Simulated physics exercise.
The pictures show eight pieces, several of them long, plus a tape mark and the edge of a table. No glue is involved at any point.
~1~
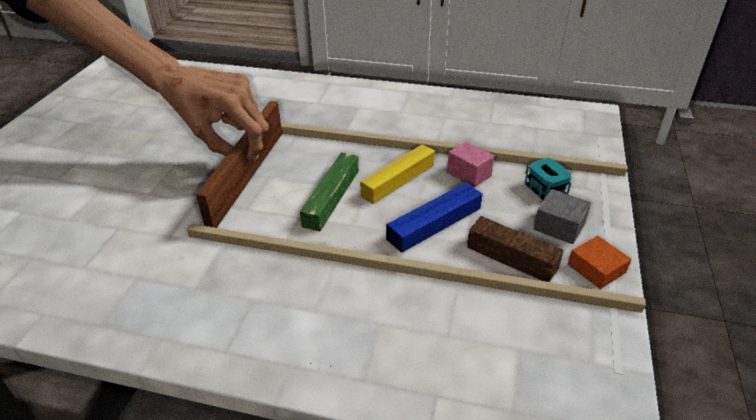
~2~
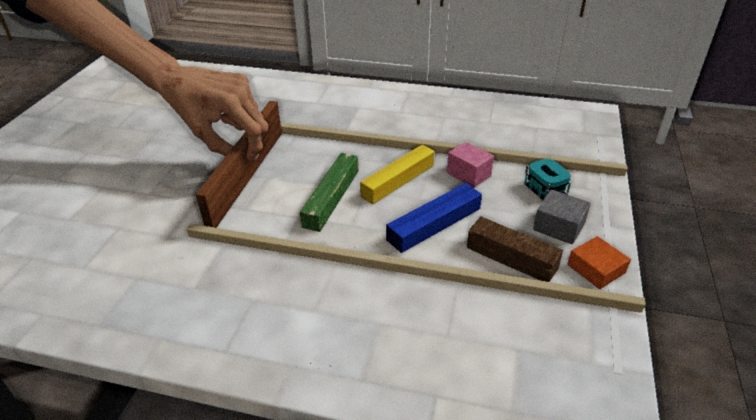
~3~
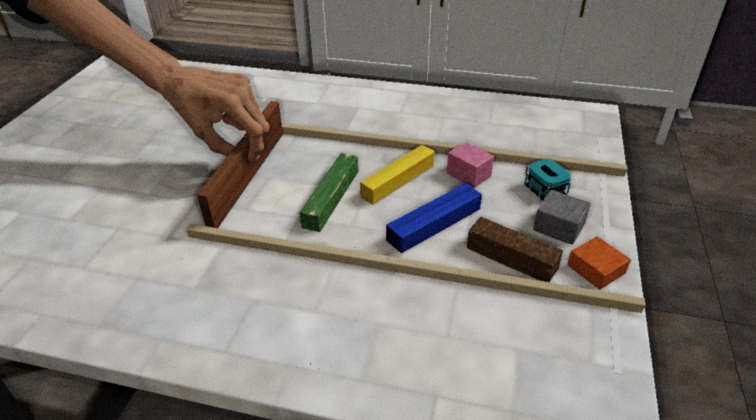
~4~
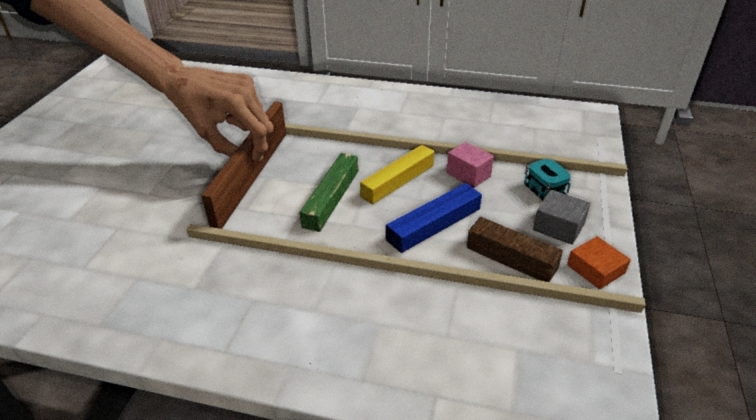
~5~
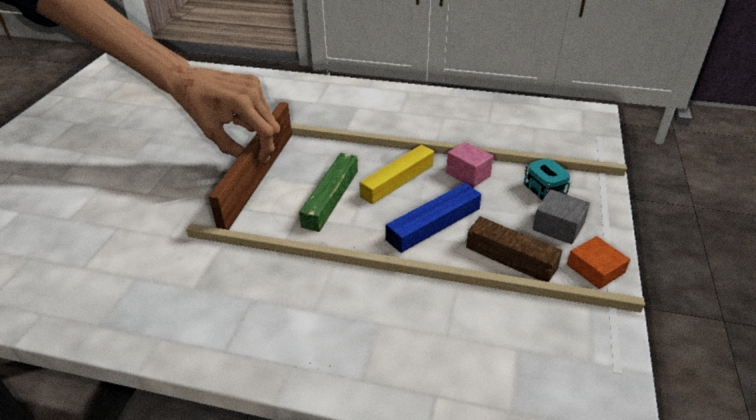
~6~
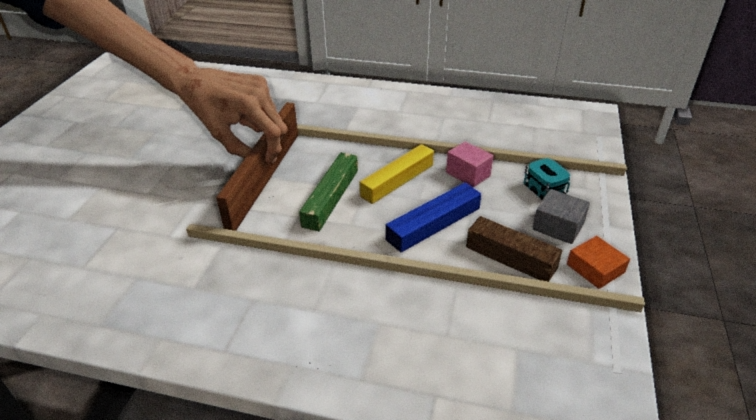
A hand sliding an upright wooden board slightly right between two rails, the colourful blocks ahead of it lying still.
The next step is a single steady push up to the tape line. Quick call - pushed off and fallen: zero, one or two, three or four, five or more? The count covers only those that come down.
Call: Five or more.
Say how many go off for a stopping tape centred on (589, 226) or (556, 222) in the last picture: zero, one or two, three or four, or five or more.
Falls: Five or more, then either three or four.
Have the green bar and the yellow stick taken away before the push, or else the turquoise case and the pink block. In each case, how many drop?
Tally of falls: 4 for the first try, 5 for the second.
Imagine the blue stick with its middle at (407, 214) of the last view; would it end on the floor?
In that case it goes down.
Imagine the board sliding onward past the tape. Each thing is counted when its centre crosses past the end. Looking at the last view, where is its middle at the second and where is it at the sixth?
First roughly (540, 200), later roughly (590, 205).
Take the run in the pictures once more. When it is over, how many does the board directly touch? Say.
Tally at the end: 1.
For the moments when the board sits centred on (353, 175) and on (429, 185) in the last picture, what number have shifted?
Answer - first 2, then 5.
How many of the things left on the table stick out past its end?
Count of overhanging things: 0.
Soon after, none off yet; orange block at rest near (598, 262); grey block at rest near (561, 216); turquoise case at rest near (547, 180).
After that, none off yet; orange block at rest near (601, 261); grey block at rest near (561, 216); turquoise case moving near (557, 182).
And then, one off so far; orange block on its way down near (640, 375); grey block displaced well along near (639, 232); turquoise case displaced well along near (622, 198).
In the end, the number that fall off is five or more; gone, yellow stick, blue stick, pink block, brown bar, turquoise case, grey block and orange block.
